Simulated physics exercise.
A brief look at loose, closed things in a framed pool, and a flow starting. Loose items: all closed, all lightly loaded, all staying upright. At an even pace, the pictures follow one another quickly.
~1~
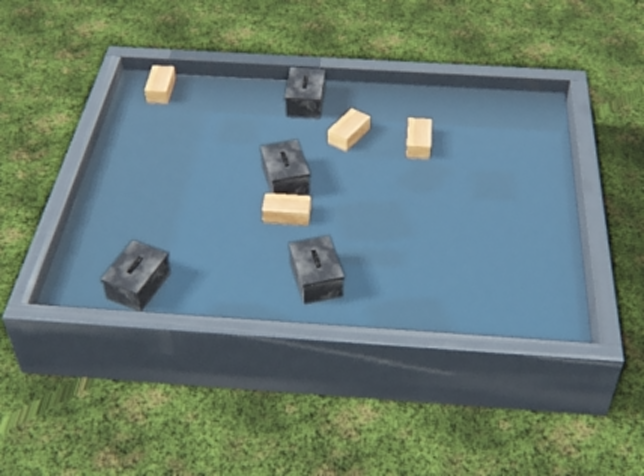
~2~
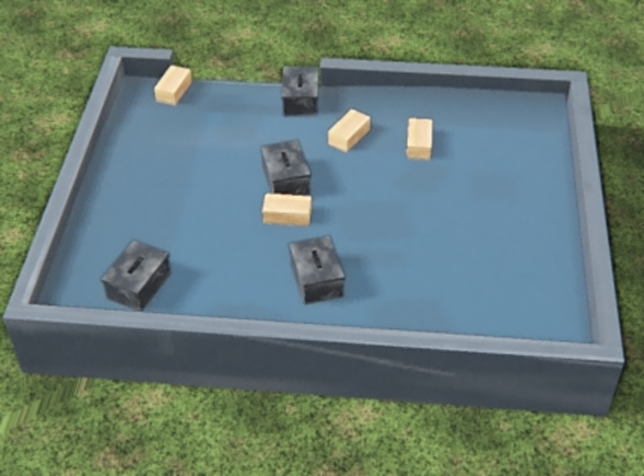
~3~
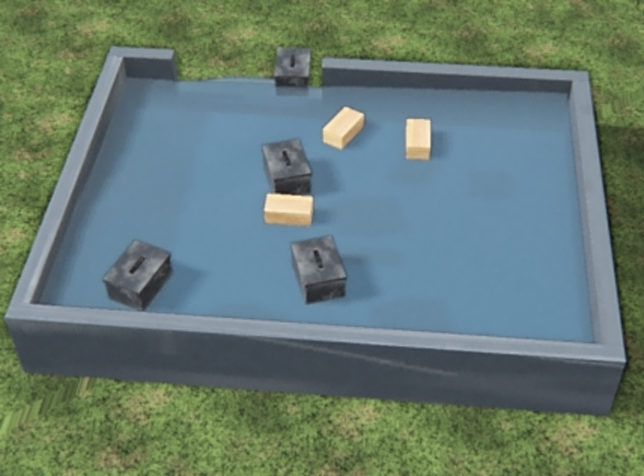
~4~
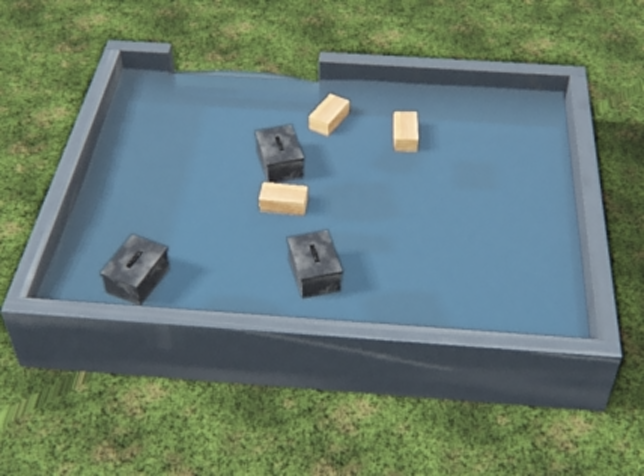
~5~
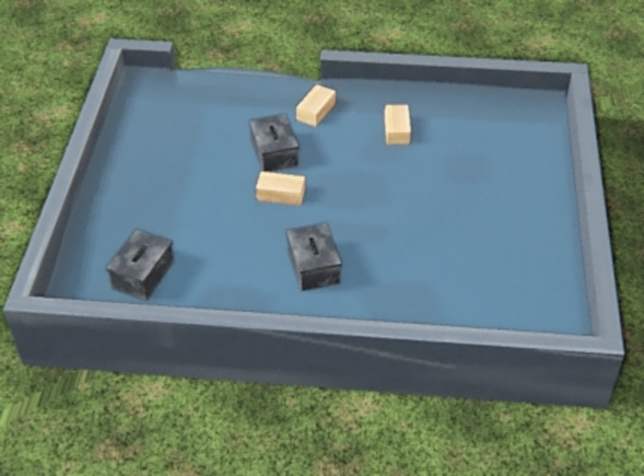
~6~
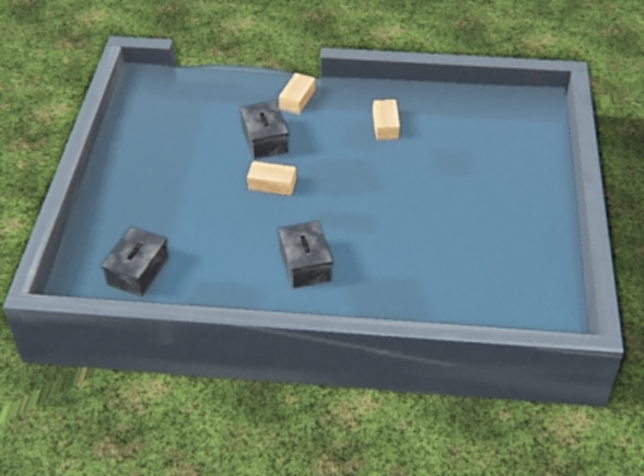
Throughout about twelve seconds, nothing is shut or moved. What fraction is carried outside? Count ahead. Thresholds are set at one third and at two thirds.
I would say two thirds or above.
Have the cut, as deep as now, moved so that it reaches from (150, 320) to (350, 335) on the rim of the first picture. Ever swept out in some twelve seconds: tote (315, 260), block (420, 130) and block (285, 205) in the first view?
Object one: Leaves; object two: Remains; object three: Leaves.
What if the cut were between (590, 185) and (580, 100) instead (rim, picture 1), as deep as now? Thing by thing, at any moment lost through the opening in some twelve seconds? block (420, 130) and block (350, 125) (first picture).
Well, the first ends up out of the room and the second ends up out of the room.
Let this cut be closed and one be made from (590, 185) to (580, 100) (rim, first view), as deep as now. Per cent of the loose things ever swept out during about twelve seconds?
My estimate is some 40 percent.
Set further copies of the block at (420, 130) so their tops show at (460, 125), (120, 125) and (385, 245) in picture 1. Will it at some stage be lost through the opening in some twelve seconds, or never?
In order: Leaves the room, leaves the room, never leaves.
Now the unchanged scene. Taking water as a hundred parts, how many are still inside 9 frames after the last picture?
I'd say close to 70 percent.
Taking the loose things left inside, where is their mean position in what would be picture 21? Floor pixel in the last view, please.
In the last view, somewhere about (216, 213).
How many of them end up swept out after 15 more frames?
Tally: 5.
A moment on, 3 of 8 are out; 5 afloat.
Next, 4 of 8 are out; 4 afloat.
Later, 5 of 8 are out; 3 afloat.
In the end, 6 of 8 are out; 2 afloat.
